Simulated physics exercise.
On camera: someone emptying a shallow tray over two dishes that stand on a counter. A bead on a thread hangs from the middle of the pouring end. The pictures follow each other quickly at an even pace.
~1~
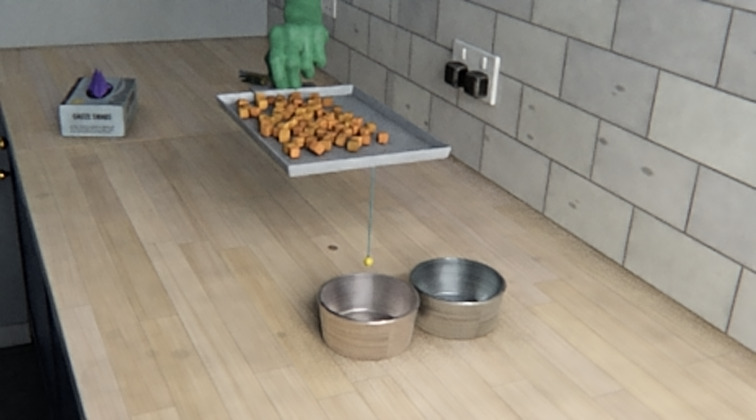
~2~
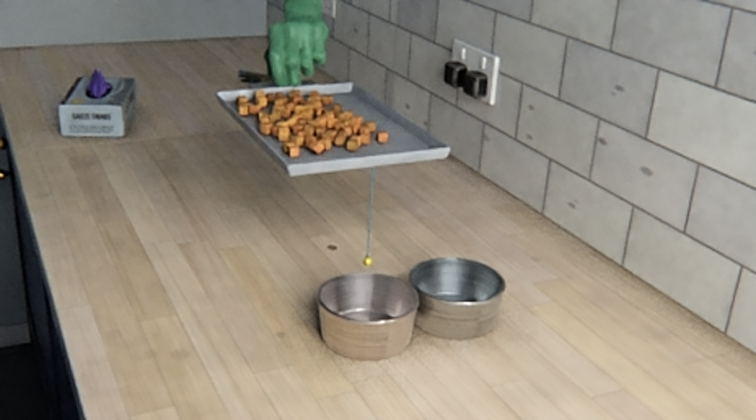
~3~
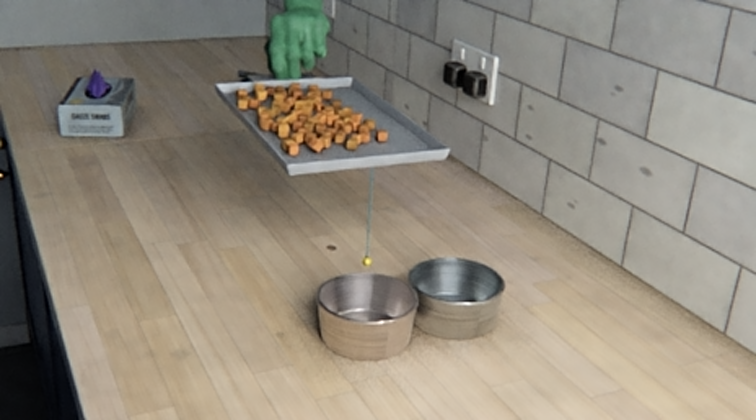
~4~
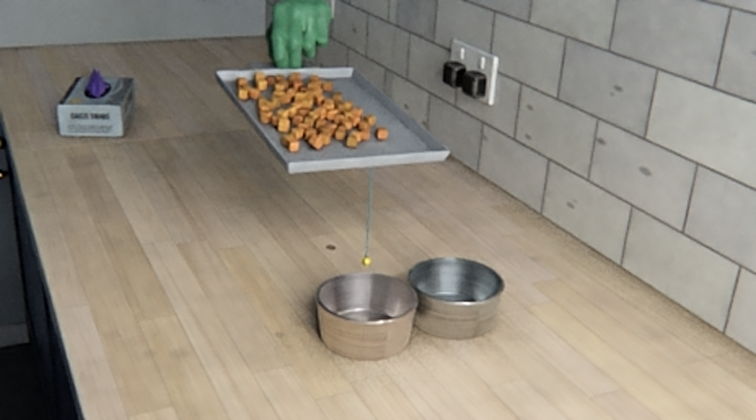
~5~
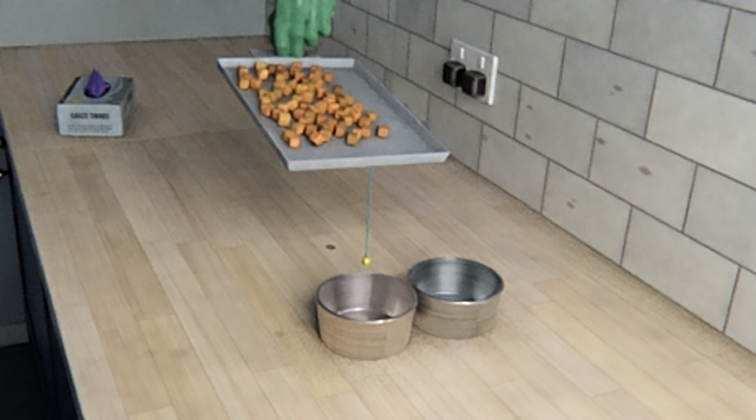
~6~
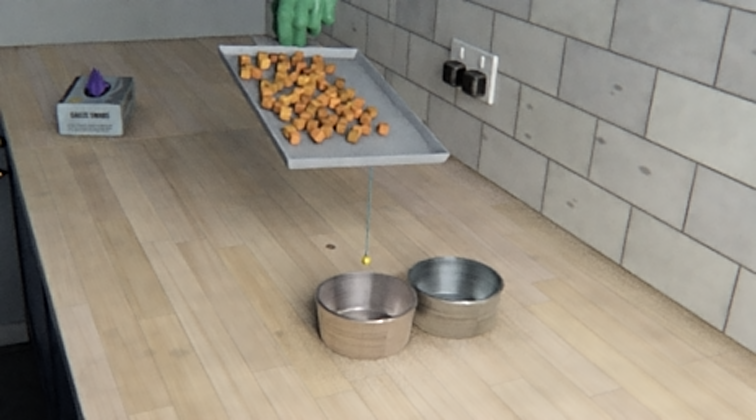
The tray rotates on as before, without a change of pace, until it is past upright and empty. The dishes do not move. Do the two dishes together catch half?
Together they catch over half.
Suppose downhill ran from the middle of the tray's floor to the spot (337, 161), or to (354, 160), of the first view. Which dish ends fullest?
At the first place the left dish, at the second the left-hand dish.
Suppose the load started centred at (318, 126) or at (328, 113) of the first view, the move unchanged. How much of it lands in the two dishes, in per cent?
The first gives 70 %, the second 80 %.
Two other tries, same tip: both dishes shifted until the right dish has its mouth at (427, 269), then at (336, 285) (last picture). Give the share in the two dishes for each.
Near 50 % and 10 %.
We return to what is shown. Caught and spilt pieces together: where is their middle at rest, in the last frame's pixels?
Close to (449, 314).
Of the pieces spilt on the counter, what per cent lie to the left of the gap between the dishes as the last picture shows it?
Roughly 20 in a hundred.
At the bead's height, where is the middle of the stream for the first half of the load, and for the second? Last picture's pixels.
The first part at (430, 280); the rest at (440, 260).
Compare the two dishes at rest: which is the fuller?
That is right.
Just after the last frame, tray tipped steeply; almost all on the tray; just a few in the right dish; just a few in the air.
A moment on, tray tipped right over; almost all on the tray; just a few in the right dish; just a few outside both.
Further on, tray tipped past a quarter turn; roughly a quarter in the left dish; roughly half in the right dish; roughly a quarter outside both.
When it is over, tray tipped past a quarter turn; roughly a quarter in the left dish; roughly half in the right dish; roughly a quarter outside both.
